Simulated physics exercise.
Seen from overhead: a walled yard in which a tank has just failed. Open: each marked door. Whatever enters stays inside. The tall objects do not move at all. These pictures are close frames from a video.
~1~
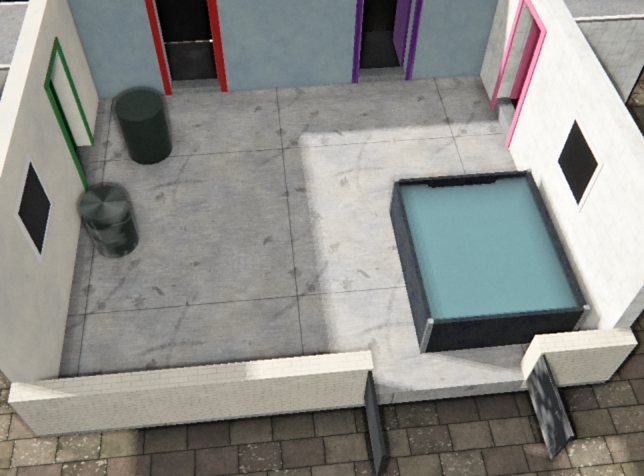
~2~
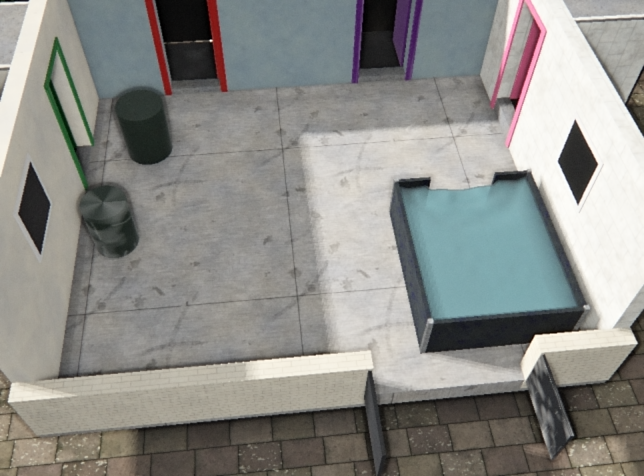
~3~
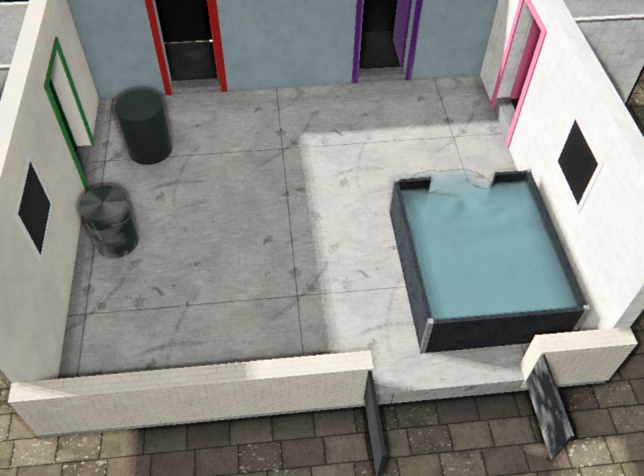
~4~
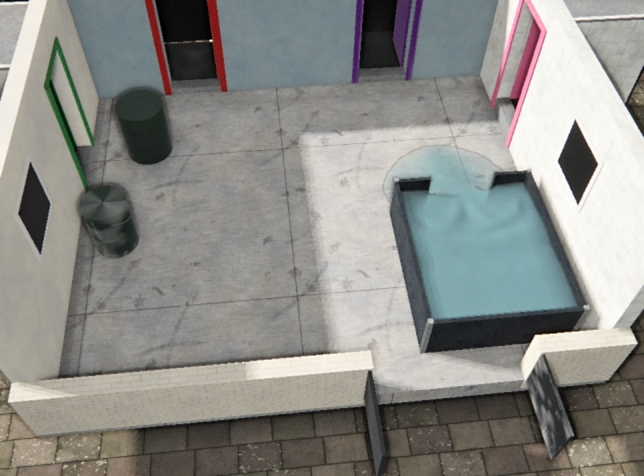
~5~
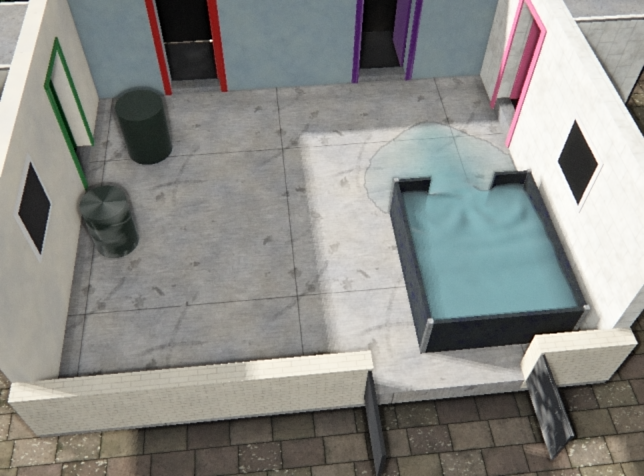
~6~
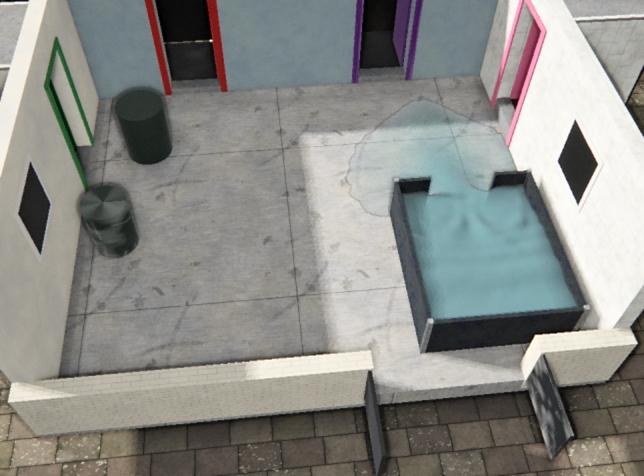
Water pours through a gap in the tank's far side and spreads across the grey floor.
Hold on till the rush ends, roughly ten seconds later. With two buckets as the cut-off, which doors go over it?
My prediction: Red door: Little enough water, green door: Too much water, pink door: Little enough water, purple door: Too much water.
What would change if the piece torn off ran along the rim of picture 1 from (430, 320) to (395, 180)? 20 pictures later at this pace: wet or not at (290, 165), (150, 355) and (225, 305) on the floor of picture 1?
So: Wetted, then wetted, then wetted.
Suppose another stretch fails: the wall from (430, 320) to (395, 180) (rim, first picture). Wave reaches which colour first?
Answer: The green-painted one.
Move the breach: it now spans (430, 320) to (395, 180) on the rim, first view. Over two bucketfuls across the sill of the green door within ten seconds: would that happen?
Here's my take: The green door tops the limit.
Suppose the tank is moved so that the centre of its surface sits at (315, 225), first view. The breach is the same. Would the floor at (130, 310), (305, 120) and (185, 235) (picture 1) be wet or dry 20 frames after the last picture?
Log: No flood; flood; no flood.
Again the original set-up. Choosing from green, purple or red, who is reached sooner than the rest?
The one in purple.
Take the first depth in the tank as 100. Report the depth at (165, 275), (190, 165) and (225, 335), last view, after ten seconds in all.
Roughly 6, 14 and 12 per cent, in turn.
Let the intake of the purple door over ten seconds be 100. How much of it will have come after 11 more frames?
Something like 35 in a hundred.
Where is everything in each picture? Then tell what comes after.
The first picture shows still water in the water tank at (483, 243).
In the second picture, the front is at a hidden place, out from the gap on the water tank's far side.
In the third picture, the front is at (420, 177), out from the gap on the water tank's far side.
In the fourth picture, water pours out on the water tank's far side and has run to (423, 151).
In the fifth picture, water pours out on the water tank's far side and has run to (420, 127).
In the sixth picture, water pours out on the water tank's far side and has run to (416, 104).
A moment on, water covers 25 % of the floor; the red door not reached, the green door not reached, the pink door wet at the sill, nothing in, the purple door under two buckets in.
Next, water covers 30 % of the floor; the red door not reached, the green door not reached, the pink door wet at the sill, nothing in, the purple door over two buckets in.
Then, water covers 40 % of the floor; the red door wet at the sill, nothing in, the green door not reached, the pink door wet at the sill, nothing in, the purple door far over two buckets in.
Later, water covers 70 % of the floor; the red door wet at the sill, nothing in, the green door under two buckets in, the pink door wet at the sill, nothing in, the purple door far over two buckets in.
In the end, water covers 90 % of the floor; the red door under two buckets in, the green door far over two buckets in, the pink door wet at the sill, nothing in, the purple door far over two buckets in.
